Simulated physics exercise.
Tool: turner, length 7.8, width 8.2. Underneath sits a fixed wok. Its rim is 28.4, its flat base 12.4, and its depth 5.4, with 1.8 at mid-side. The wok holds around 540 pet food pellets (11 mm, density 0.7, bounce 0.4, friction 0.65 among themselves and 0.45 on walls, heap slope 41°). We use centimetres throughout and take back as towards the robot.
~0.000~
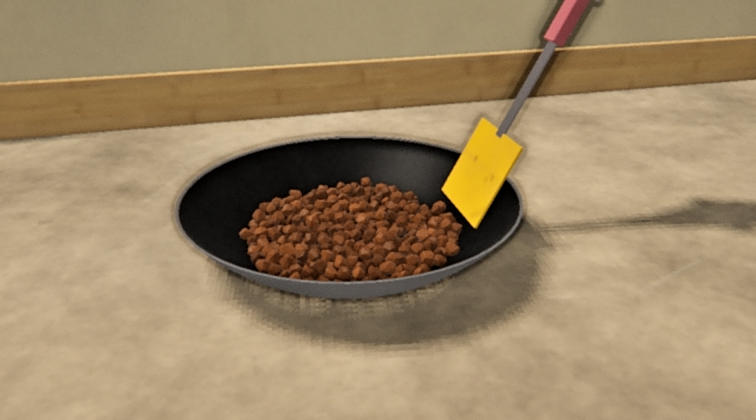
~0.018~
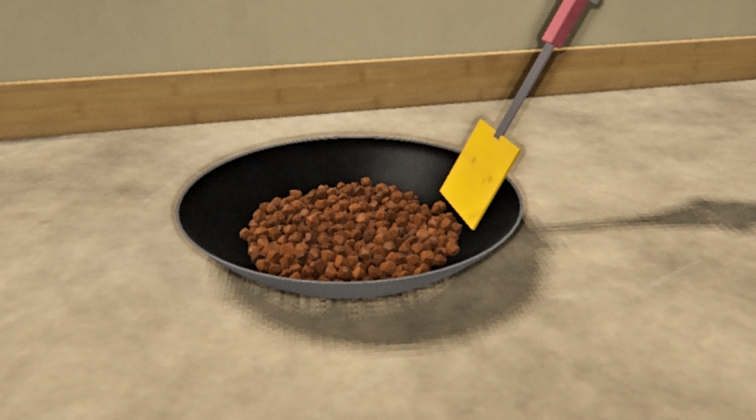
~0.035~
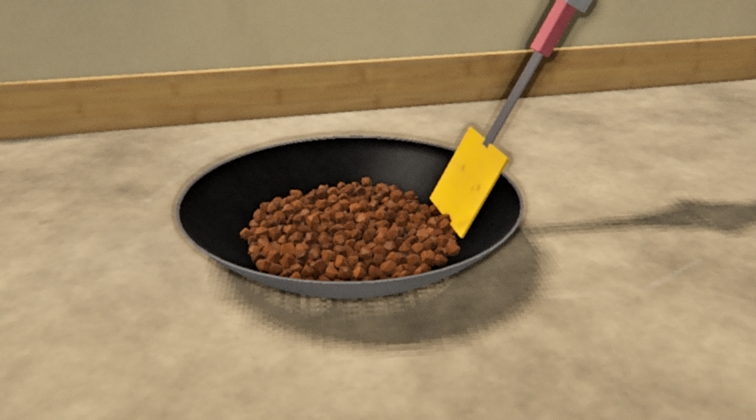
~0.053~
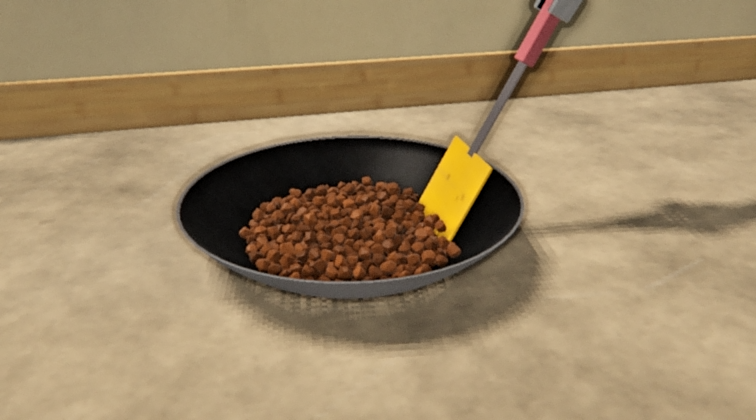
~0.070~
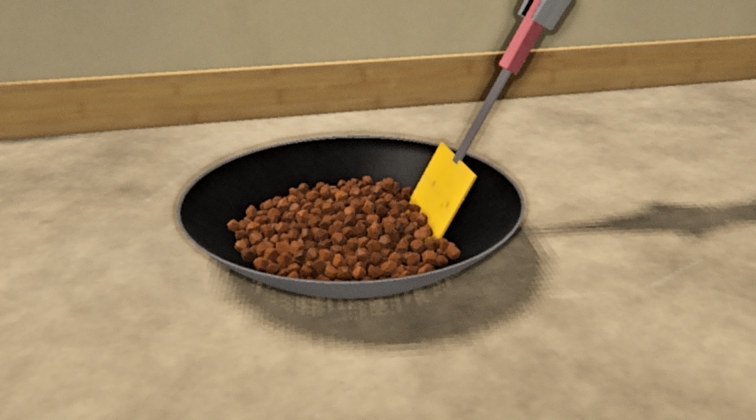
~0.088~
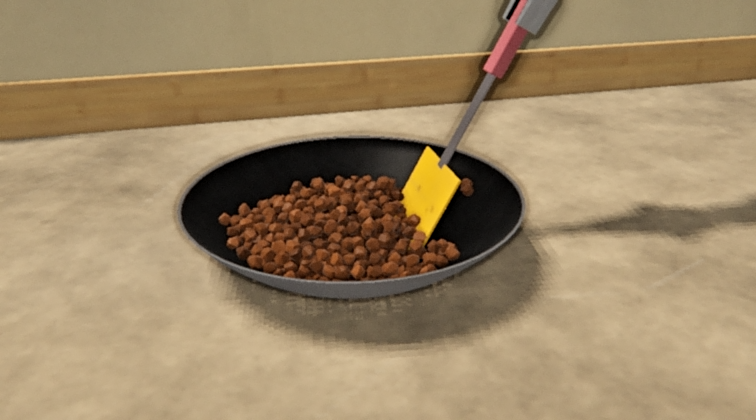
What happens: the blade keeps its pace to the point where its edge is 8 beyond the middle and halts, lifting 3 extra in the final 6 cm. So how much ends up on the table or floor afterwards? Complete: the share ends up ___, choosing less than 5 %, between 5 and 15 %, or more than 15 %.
The share ends up more than 15 %.
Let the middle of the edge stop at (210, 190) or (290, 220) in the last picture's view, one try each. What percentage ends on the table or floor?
I'd say some 45 per cent, then some 5 per cent.
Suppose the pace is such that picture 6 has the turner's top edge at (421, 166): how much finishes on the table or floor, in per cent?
My guess is around 30 percent.
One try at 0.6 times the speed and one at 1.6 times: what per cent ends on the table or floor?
I'd expect close to 15 and then close to 40 percent.
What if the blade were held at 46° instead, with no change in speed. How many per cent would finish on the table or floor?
Estimate for that slope: Some 25 per cent.
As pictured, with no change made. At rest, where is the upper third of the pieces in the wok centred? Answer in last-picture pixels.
I'd put it close to (253, 233).
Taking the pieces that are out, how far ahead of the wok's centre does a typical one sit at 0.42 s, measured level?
20 cm.
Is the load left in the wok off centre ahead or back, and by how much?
Some 4.0 cm ahead of the centre.
By 0.14 s, sloping 62°, highest piece 11 above the table; 533 in the wok, 2 on the blade or in flight.
By 0.19 s, sloping 62°, highest piece 15 above the table; 533 in the wok, 2 on the blade or in flight.
By 0.42 s, sloping 62°, highest piece 7 above the table; 386 in the wok, 130 on the table or floor, 19 on the blade or in flight.
By 1.47 s, sloping 62°, highest piece 6 above the table; 386 in the wok, 149 on the table or floor.
Final count, 386 in the wok, 149 on the table or floor. That is 28 % on the table or floor.
